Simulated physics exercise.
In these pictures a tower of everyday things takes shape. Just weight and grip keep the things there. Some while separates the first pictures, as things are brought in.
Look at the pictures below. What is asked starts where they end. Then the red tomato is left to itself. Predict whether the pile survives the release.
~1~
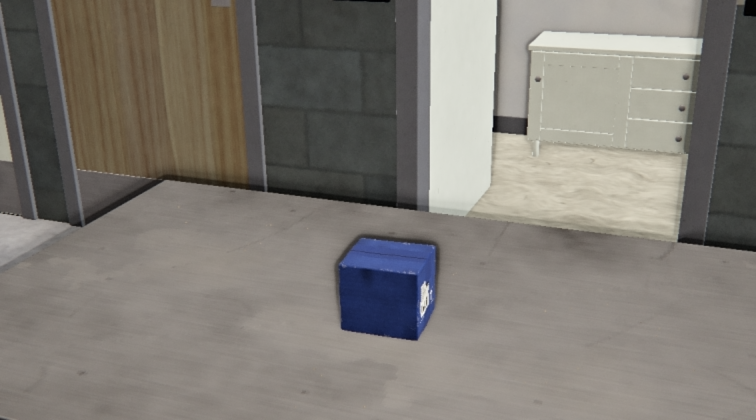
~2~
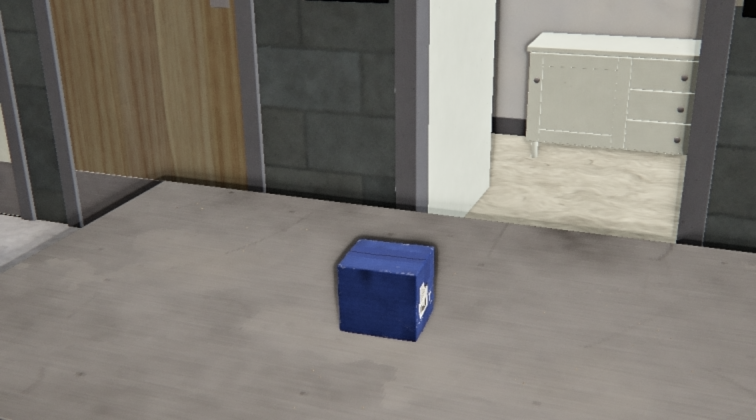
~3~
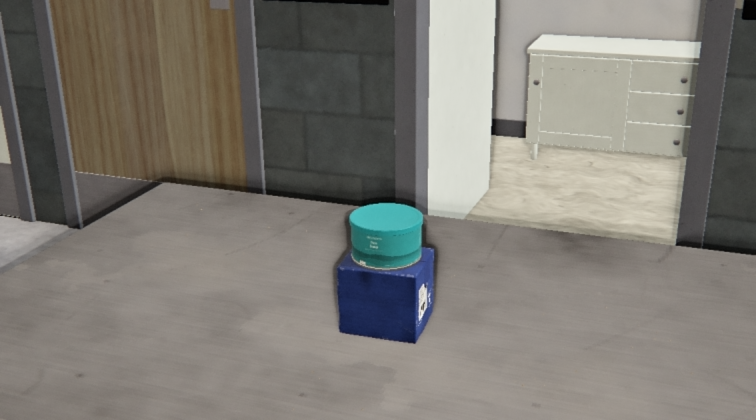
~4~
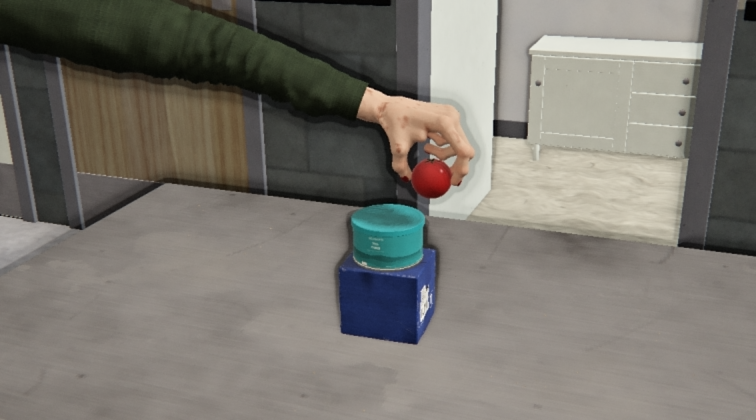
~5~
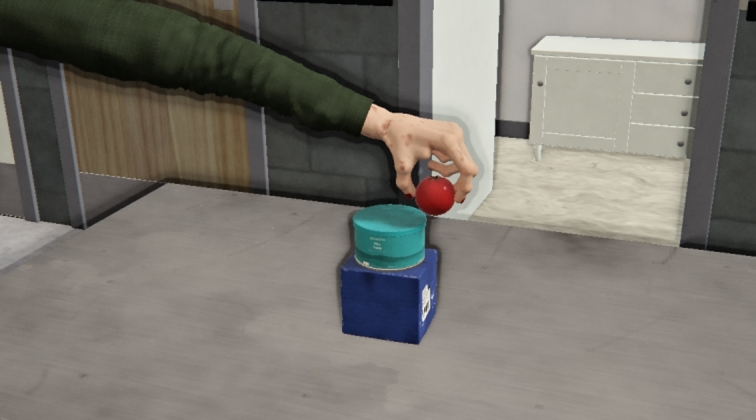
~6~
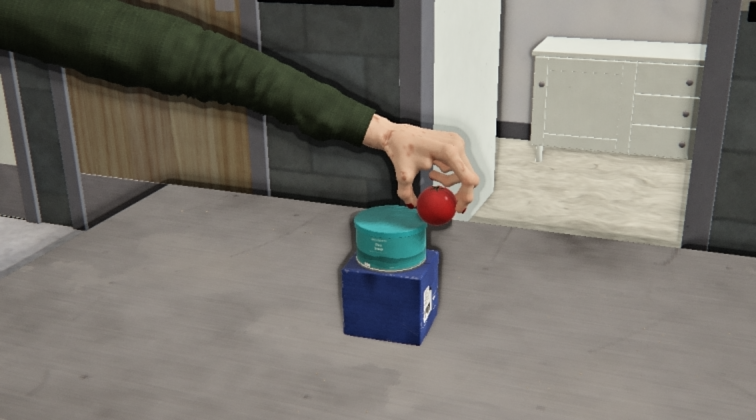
It falls down.
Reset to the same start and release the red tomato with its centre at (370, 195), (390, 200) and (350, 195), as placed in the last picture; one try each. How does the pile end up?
Lab note - try 1: No collapse; try 2: No collapse; try 3: Collapse.
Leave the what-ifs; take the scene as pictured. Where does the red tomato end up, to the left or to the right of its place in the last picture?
It heads rightwards.
Then, 0.30 s past the last view, red tomato now fallen.
Then, 0.40 s past the last view, nothing new.
Finally, fallen, red tomato; the other 2 still in place. Final places as the last picture's camera would see them, red tomato near (466, 319). The pile gives way.
